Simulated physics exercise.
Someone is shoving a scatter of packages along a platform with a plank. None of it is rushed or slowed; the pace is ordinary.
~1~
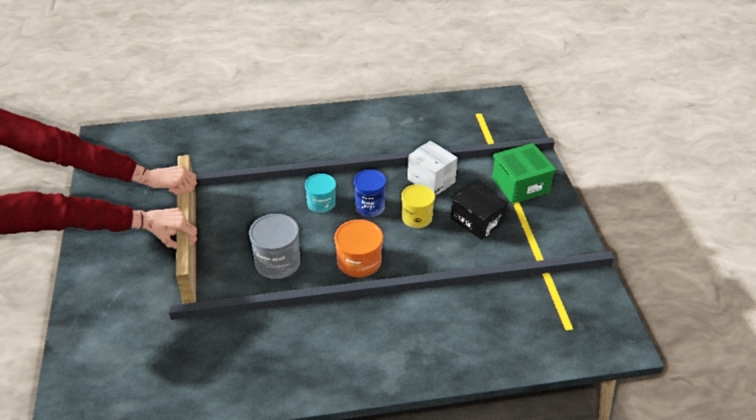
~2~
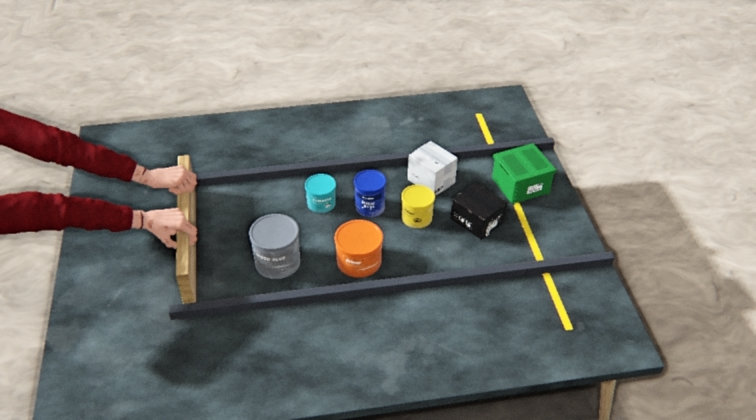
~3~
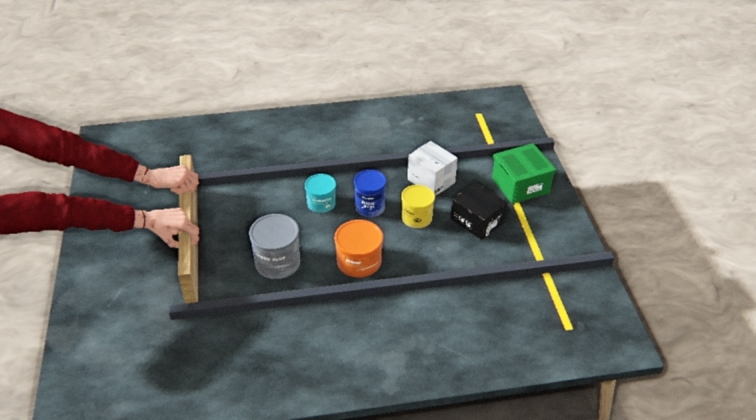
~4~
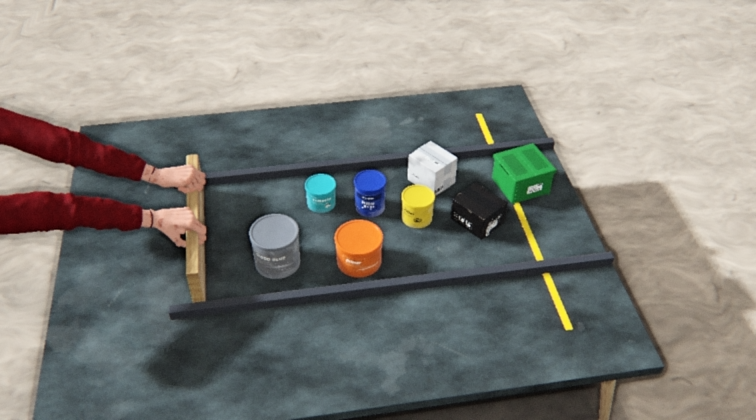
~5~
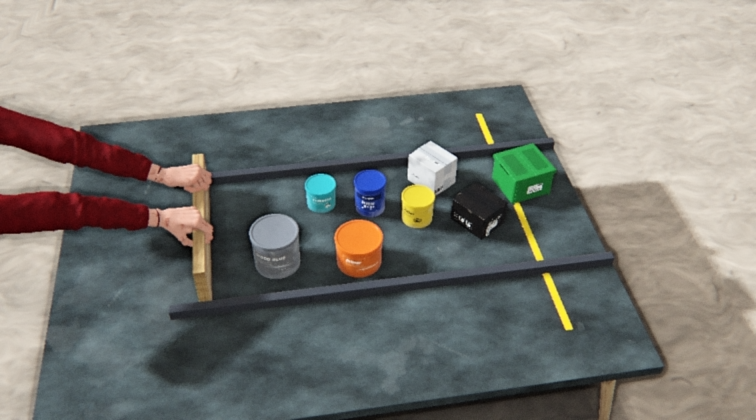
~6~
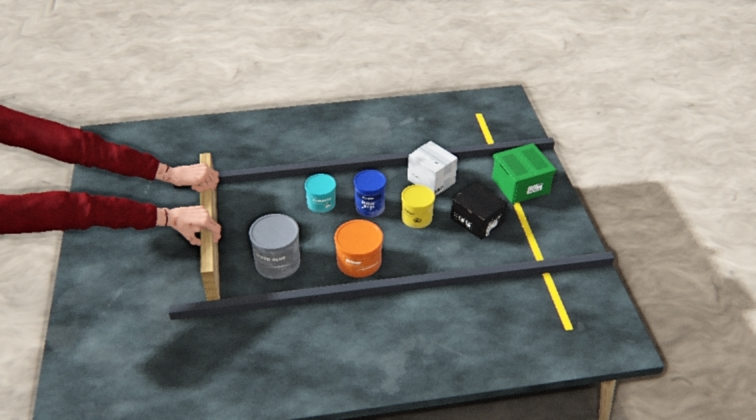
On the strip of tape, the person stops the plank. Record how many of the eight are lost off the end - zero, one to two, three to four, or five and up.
Lost off the end: One to two.
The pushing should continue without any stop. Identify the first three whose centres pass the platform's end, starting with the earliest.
First the green tote, next the black parcel, last the orange pail.
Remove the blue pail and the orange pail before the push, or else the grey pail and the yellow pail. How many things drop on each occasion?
In the first try 0, in the other 0.
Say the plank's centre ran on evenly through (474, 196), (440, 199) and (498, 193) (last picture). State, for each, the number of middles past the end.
Respectively 0, 0 and 1.
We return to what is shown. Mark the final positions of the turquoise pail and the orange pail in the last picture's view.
(521, 169) and (598, 231), roughly.
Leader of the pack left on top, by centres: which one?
The orange pail is the one.
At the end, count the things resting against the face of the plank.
The answer is 3.
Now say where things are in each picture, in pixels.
Green tote (523, 174); black parcel (479, 211); white parcel (432, 169); plank (187, 227); tape (518, 207), in the first picture.
Black parcel (479, 211); yellow pail (418, 207), in the second picture.
White parcel (432, 169); turquoise pail (321, 194), in the third picture.
Green tote (523, 174); grey pail (276, 247), in the fourth picture.
Black parcel (479, 211); orange pail (359, 249), in the fifth picture.
Green tote (523, 174); black parcel (479, 211); white parcel (432, 169); plank (209, 225); tape (518, 207), in the sixth picture.
Early on, none off yet; green tote at rest near (523, 174); black parcel at rest near (479, 211); white parcel at rest near (432, 169).
Finally, the number that fall off is one or two; lost, black parcel and green tote.
